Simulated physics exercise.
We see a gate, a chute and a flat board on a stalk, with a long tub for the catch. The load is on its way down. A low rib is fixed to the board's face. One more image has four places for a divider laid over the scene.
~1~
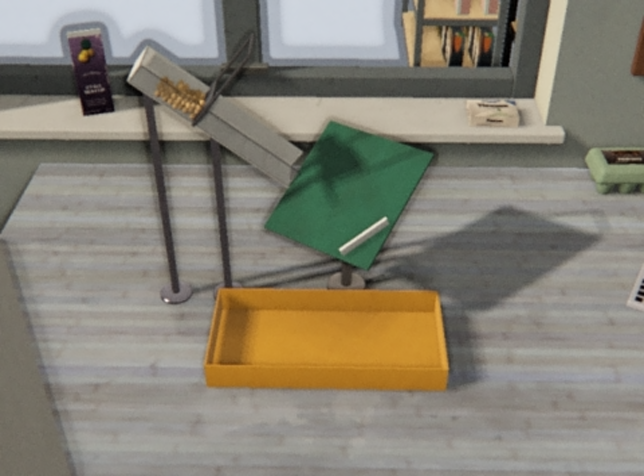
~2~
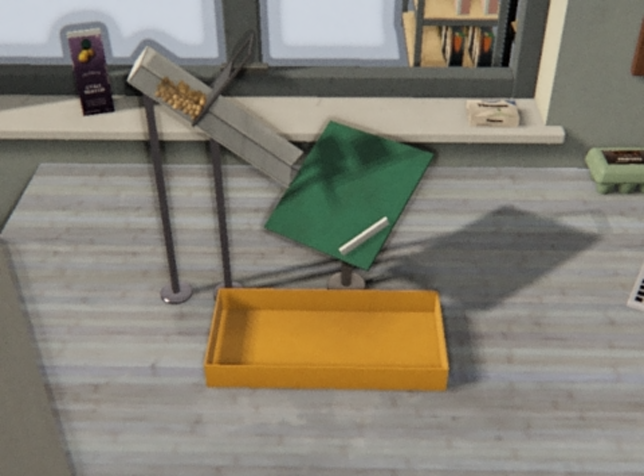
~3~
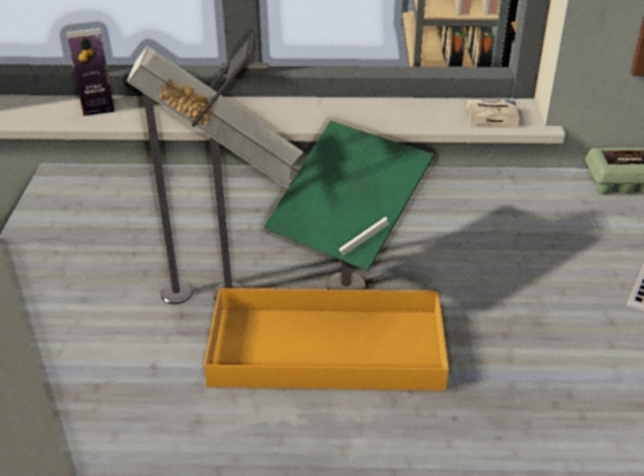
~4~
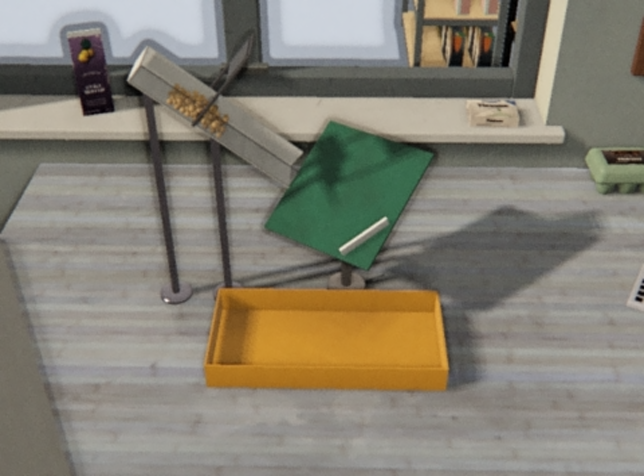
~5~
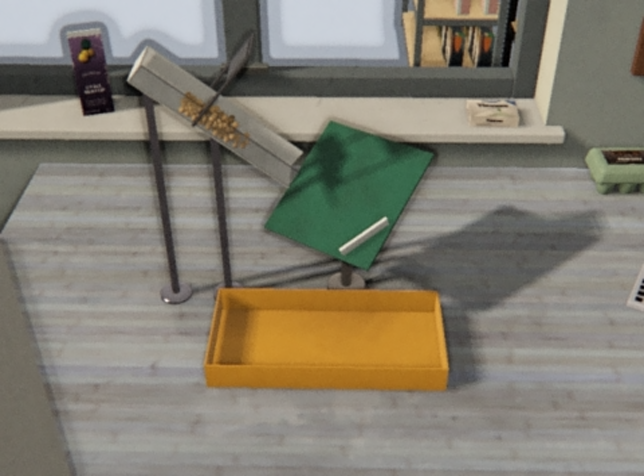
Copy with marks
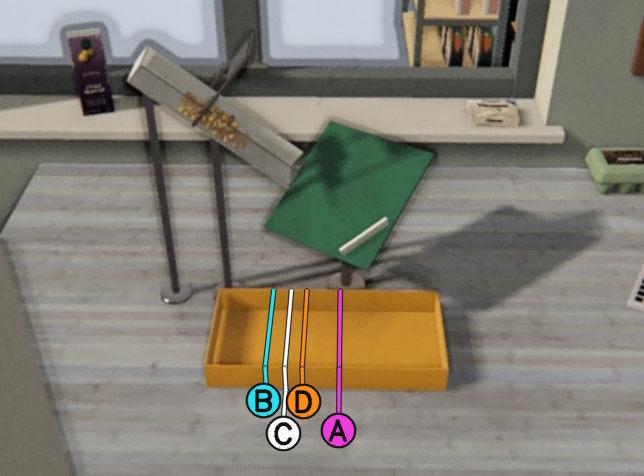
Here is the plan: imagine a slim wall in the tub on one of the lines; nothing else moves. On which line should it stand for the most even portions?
D beats the others.
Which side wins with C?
Right.
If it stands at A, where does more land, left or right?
The left side.
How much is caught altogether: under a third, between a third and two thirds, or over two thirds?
About that: Over two thirds.
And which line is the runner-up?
C it is.
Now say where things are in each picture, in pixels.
In the first frame, load behind the gate at (185, 96), dried chickpeas; lip of the chute at (290, 176), sloping fairly steeply.
In the second frame, middle of the board at (348, 191), tilted fairly steeply; middle of its low edge at (314, 248); of its high edge at (380, 136).
In the third frame, front corners of the tub at (205, 365) and (448, 369), empty; front of the load at (207, 123).
In the fourth frame, middle of the load at (201, 113); its front at (222, 128), about a quarter of the way to the lip; rib from (386, 218) to (340, 250).
In the fifth frame, middle of the load at (214, 122); its front at (247, 142), about half of the way to the lip.
On the marked copy, line A crosses the front rim at (339, 367); line B crosses the front rim at (265, 366); line C crosses the front rim at (284, 367); line D crosses the front rim at (302, 367).
If A is chosen, of what is caught, all on the left of the divider, none on the right.
If B is chosen, of what is caught, a stray few on the left of the divider, nearly all on the right.
If C is chosen, of what is caught, about a quarter on the left of the divider, most on the right.
If D is chosen, of what is caught, about half on the left of the divider, about half on the right.
